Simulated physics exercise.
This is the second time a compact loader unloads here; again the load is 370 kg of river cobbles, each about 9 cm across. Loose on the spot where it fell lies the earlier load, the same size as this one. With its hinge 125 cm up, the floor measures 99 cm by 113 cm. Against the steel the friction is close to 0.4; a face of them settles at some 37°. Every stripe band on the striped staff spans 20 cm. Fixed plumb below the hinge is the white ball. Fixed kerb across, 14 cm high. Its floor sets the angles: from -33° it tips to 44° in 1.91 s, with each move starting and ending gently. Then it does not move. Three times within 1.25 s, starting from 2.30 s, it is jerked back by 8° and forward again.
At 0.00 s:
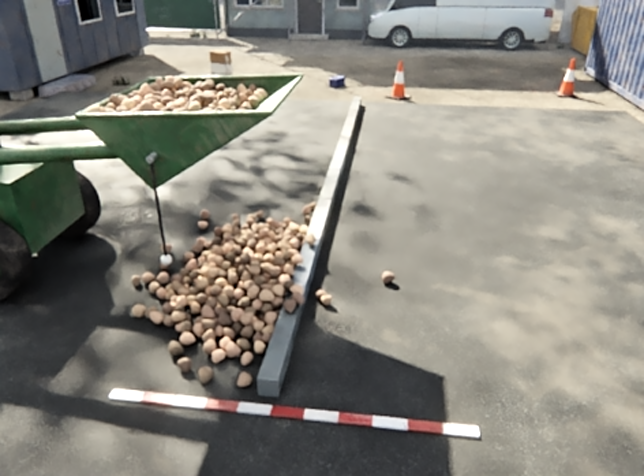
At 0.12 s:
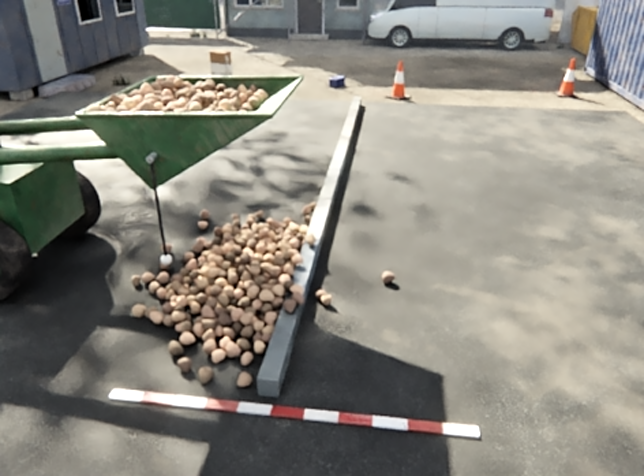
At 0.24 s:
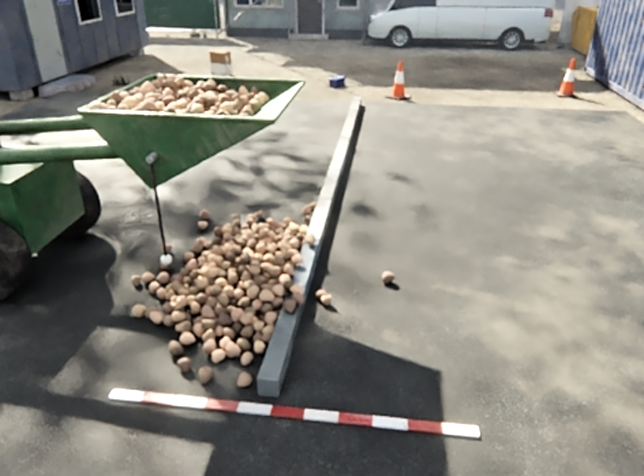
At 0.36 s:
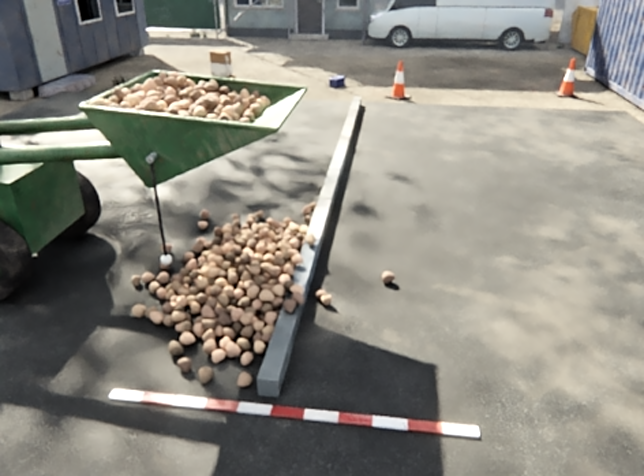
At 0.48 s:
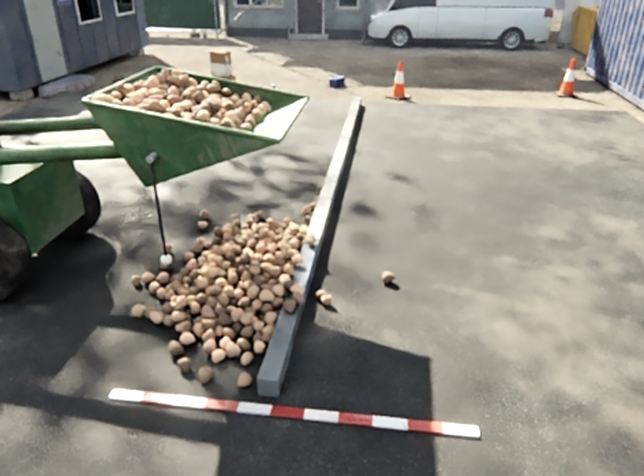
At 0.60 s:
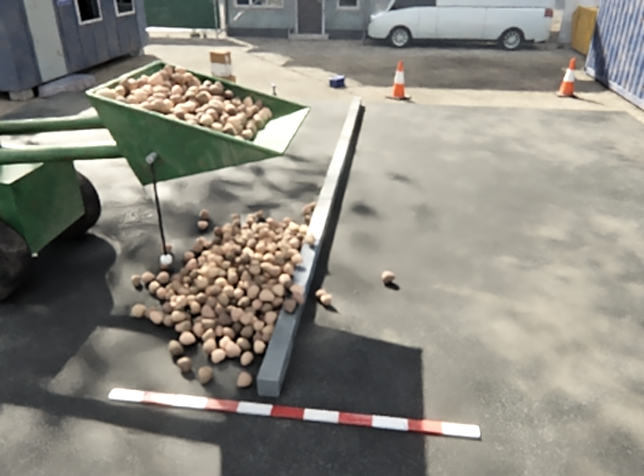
The clip shows a green loader bucket filled with rounded brown stones above a loose pile of similar stones beside a grey kerb. The bucket gradually tilts, its right edge lowering, while the stones inside shift slightly and the pile stays still.
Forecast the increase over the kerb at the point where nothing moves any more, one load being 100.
I would say 63 per cent.
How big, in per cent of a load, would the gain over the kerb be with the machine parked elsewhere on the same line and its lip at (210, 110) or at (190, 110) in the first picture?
About 10 per cent for the first, 5 per cent for the second.
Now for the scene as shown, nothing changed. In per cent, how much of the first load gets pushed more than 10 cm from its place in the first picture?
Near 0 per cent, I reckon.
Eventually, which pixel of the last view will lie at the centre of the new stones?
Near (328, 276).
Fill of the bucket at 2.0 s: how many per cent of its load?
Roughly 15 per cent remains inside.
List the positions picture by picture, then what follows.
Lip at (272, 114), floor tilted -33°, highest stones at (178, 90). The earlier load is highest near (257, 253), 23 cm above ground level, 99 % on this side of the kerb, 1 % over the kerb, in the first frame.
The bucket is at -32°, its lip at (272, 116); the top of the load is at (179, 88); the stones move at 0.1 m/s on average, in the second frame.
The bucket is at -30°, its lip at (275, 121); the top of the load is at (165, 88); the stones move at 0.1 m/s on average, in the third frame.
Lip at (277, 130), floor tilted -26°, highest stones at (162, 85); the stones move at 0.1 m/s on average, in the fourth frame.
The bucket is at -21°, its lip at (280, 141); the top of the load is at (163, 81); the stones move at 0.2 m/s on average, in the fifth frame.
Lip at (282, 155), floor tilted -15°, highest stones at (162, 79); the stones move at 0.2 m/s on average, in the sixth frame.
After 1.4 s the floor is at 32°; in per cent of one load, 98 in the bucket, 101 on this side of the kerb, 1 over the kerb; the foremost stones are at (317, 282).
After 2.0 s the floor is at 44°; in per cent of one load, 16 in the bucket, 152 on this side of the kerb, 32 over the kerb; the foremost stones are at (384, 290).
After 4.0 s the floor is at 44°; in per cent of one load, 0 in the bucket, 136 on this side of the kerb, 64 over the kerb; the foremost stones are at (511, 302).
After 6.7 s the floor is at 44°; in per cent of one load, 0 in the bucket, 136 on this side of the kerb, 64 over the kerb; the foremost stones are at (511, 302). Net gain over the kerb, 63.
